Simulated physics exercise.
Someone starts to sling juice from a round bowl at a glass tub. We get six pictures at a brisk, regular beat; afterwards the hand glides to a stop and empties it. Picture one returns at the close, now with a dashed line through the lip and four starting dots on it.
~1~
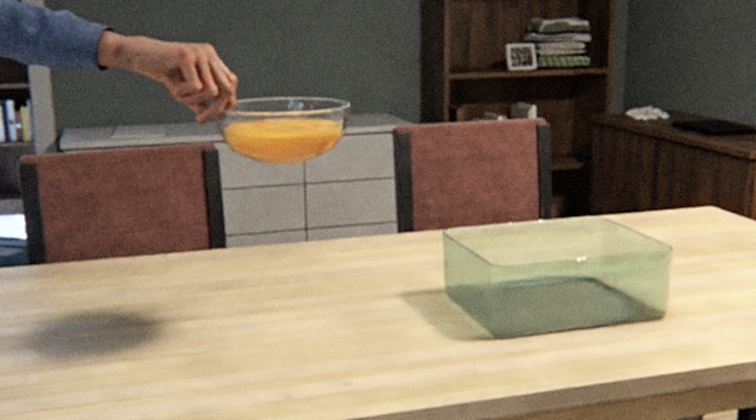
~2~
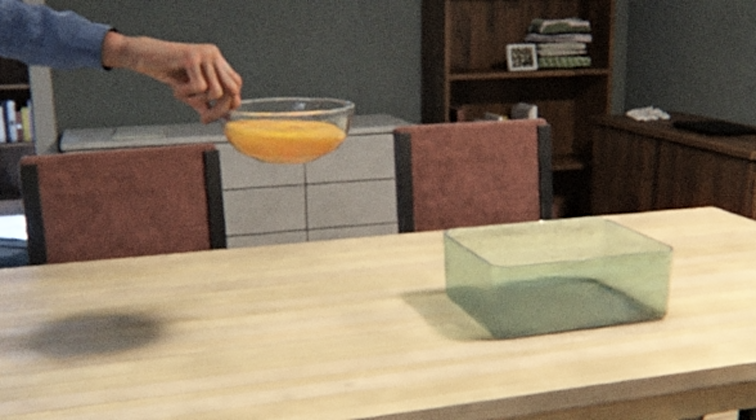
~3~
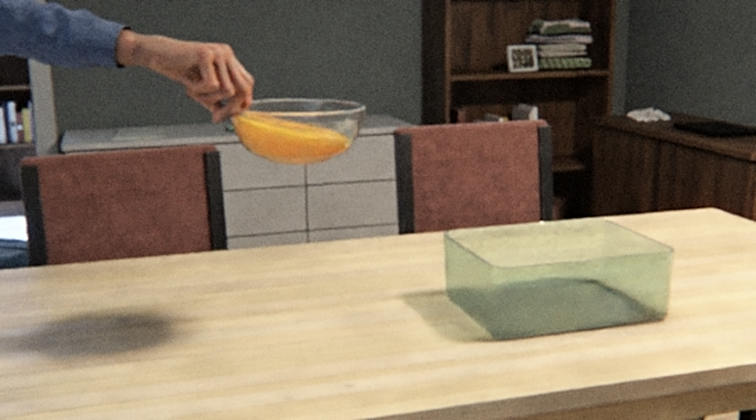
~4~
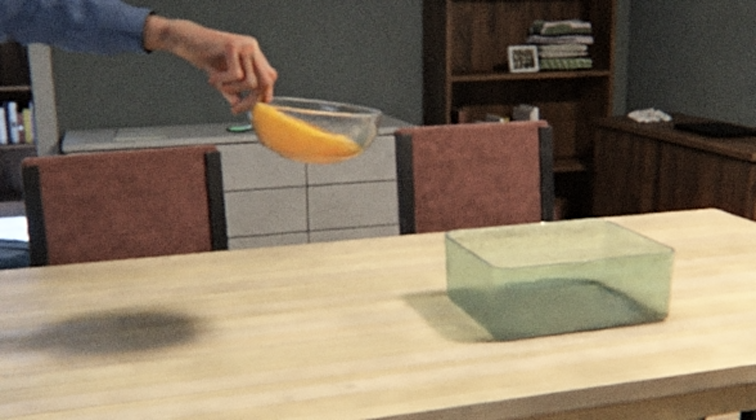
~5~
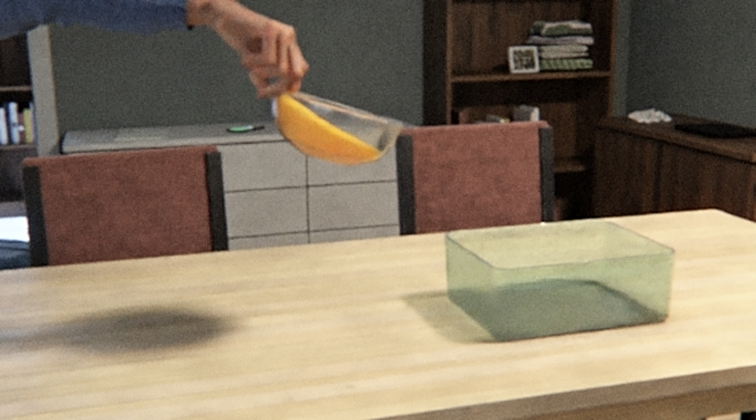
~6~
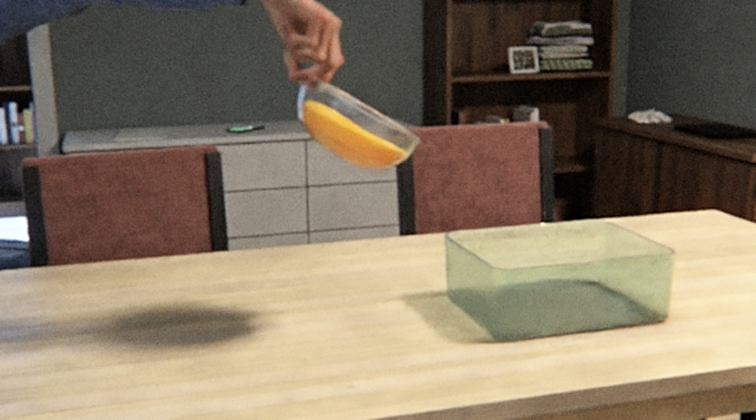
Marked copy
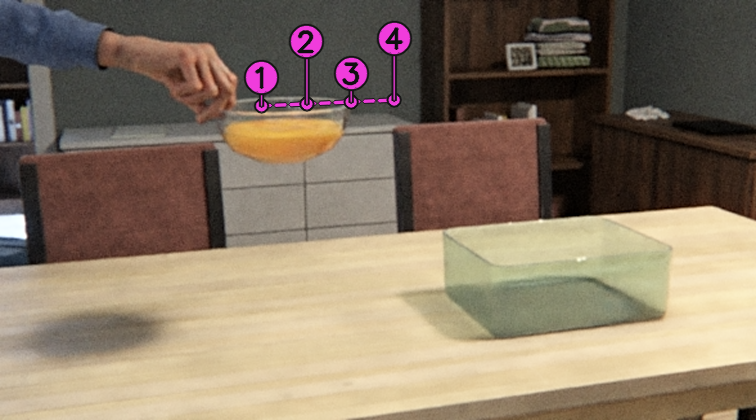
In a room with a wooden table, a hand holds a clear round bowl of orange juice left of a greenish glass tub, then moves it to the right while tilting it steadily toward the tub, the juice still inside.
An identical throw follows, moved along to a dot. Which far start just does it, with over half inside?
Place 2 just does it.
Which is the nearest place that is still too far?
That would be 1.
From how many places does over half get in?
Three of the four.
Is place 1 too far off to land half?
Yes, that goes wrong.
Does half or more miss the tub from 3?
No, that is safe.
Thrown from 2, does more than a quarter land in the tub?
Yes.
On the marked copy, 1 at (261, 105); 2 at (306, 103); 3 at (351, 101); 4 at (394, 100).
Choosing 1, about 30 % lands in the tub, 65 % falls short and 5 % goes beside or beyond.
Choosing 2, about 65 % lands in the tub, 25 % falls short and 11 % goes beside or beyond.
Choosing 3, about 75 % lands in the tub, 7 % falls short and 18 % goes beside or beyond.
Choosing 4, about 85 % lands in the tub, 8 % falls short and 7 % goes beside or beyond.
